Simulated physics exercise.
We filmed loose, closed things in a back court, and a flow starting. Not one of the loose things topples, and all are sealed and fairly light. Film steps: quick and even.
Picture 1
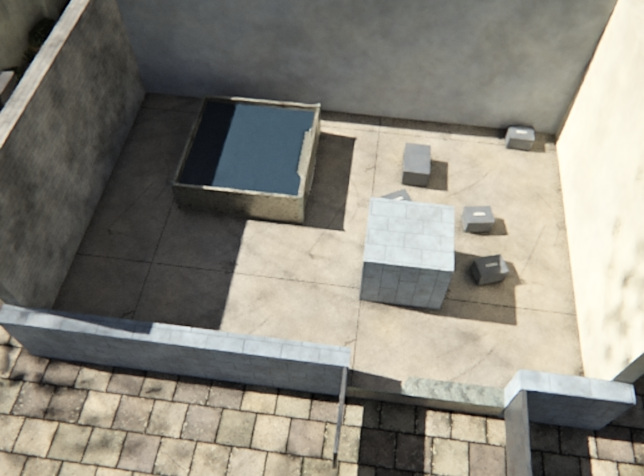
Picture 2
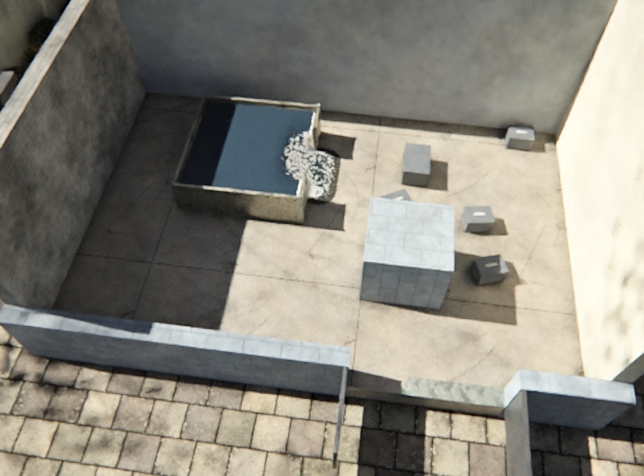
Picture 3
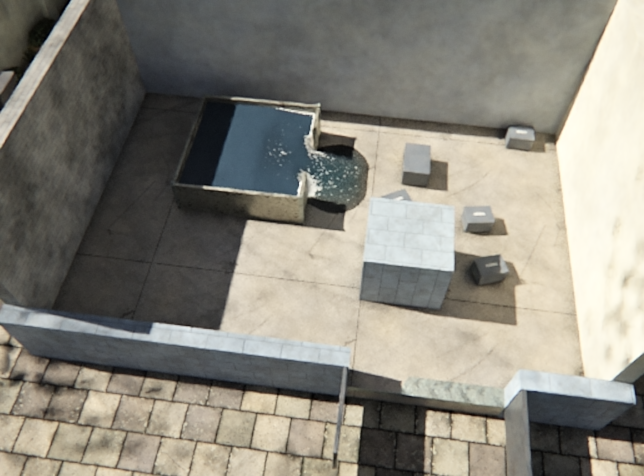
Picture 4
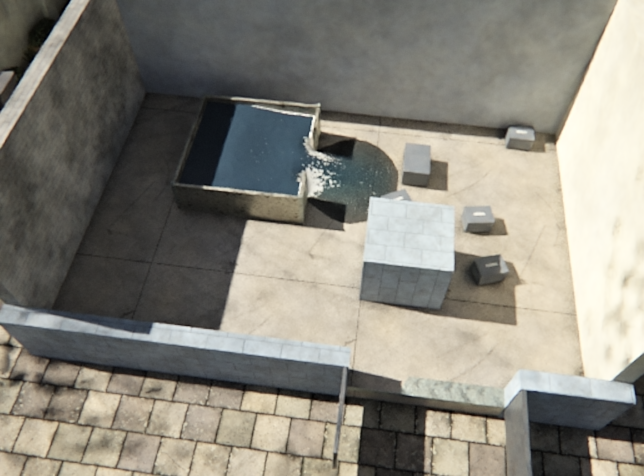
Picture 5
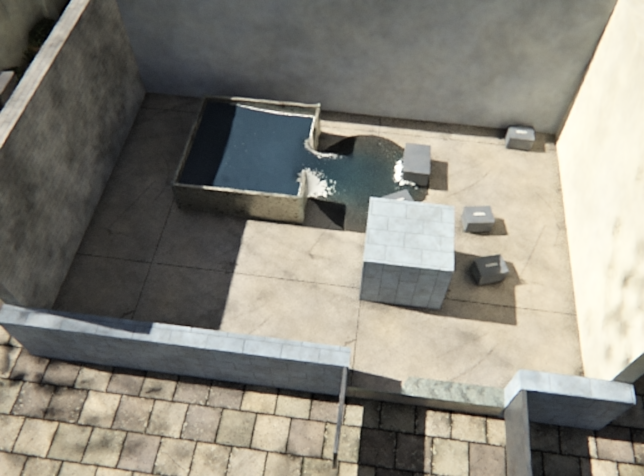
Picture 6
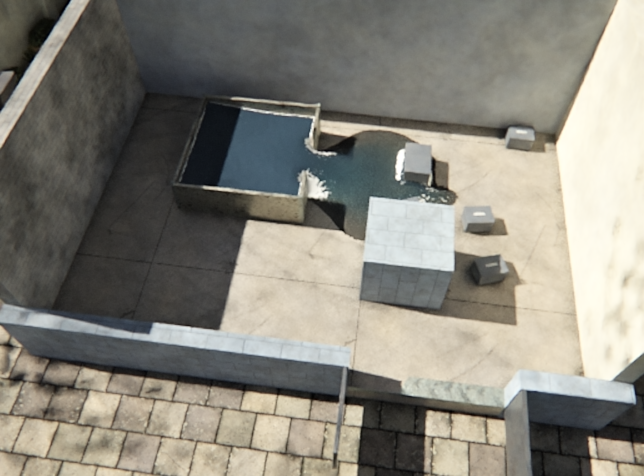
Water bursting through the right side of a raised tank in a walled court, spreading across paving and around a grey block.
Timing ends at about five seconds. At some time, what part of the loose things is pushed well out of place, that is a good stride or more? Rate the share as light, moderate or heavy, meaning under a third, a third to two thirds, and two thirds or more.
Heavy.
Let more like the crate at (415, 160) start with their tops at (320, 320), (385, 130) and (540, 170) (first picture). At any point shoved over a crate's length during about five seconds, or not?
So, in order, the copies go nowhere much, a long way, a long way.
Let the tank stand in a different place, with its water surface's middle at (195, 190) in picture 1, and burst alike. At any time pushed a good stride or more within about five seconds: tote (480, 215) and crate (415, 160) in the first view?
Result, in listed order - reached that distance; reached that distance.
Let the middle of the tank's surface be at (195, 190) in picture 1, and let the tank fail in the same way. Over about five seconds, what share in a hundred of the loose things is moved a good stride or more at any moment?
It works out near 60 %.
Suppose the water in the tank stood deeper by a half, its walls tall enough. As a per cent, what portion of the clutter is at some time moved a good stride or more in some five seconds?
Something like 100 percent.
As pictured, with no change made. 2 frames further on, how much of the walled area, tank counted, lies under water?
I'd put it at around 30 in a hundred.
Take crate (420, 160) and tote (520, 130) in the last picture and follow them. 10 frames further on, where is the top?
Close to pixel (545, 167) and pixel (551, 145).
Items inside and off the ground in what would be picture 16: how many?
The total is 2.
A moment on, 1 of 5 are well off their spots; 0 afloat.
Next, 4 of 5 are well off their spots; 2 afloat.
Later, 4 of 5 are well off their spots; 2 afloat.
In the end, 5 of 5 are well off their spots, and 5 have been at some point; 3 afloat.
